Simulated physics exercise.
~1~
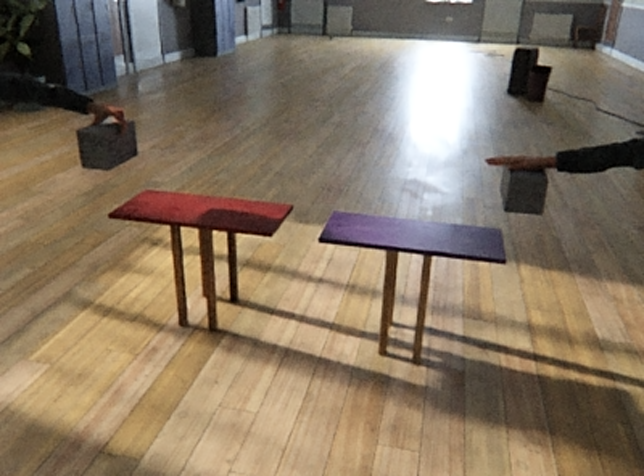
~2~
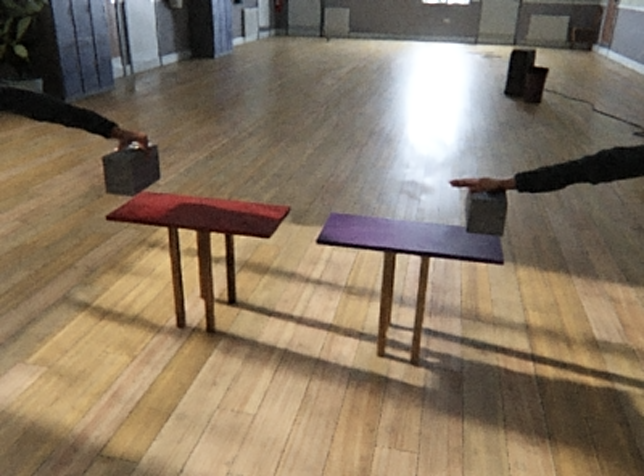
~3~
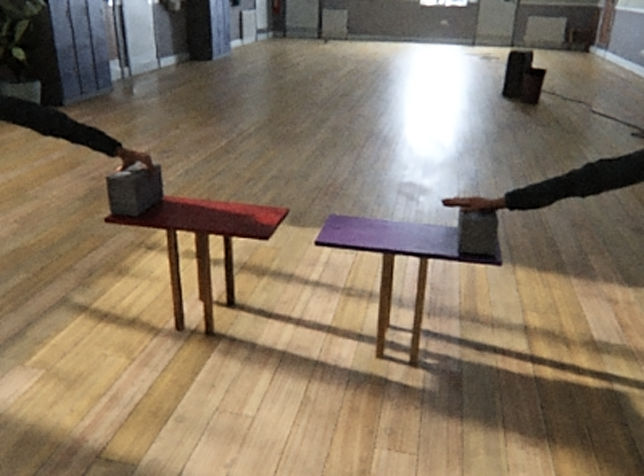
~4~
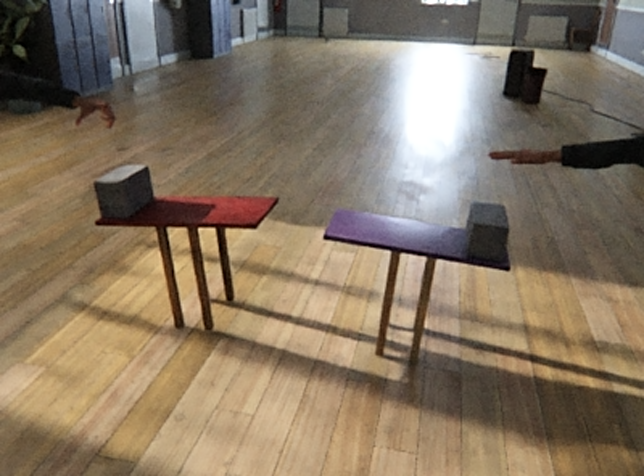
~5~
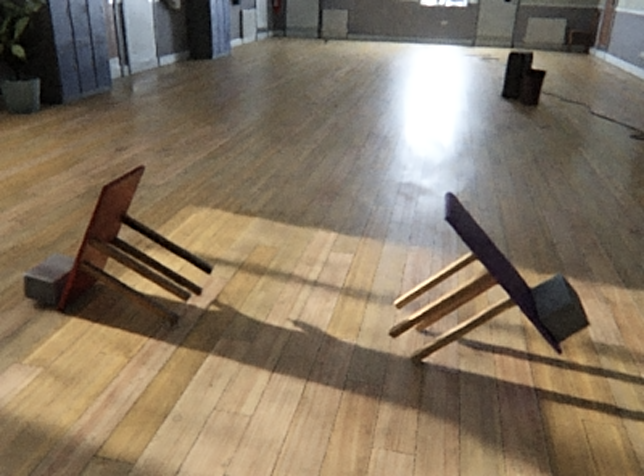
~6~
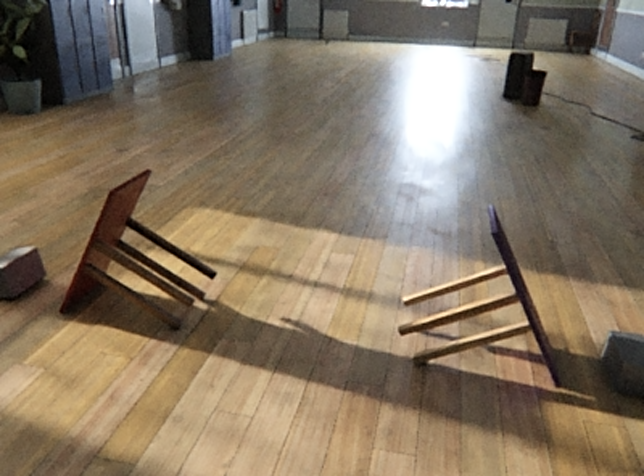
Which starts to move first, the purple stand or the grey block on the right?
The grey block on the right starts to move first, as the hand brings it in toward the stand. The purple stand only moves later, when it tips over to the right after the hand has let go.
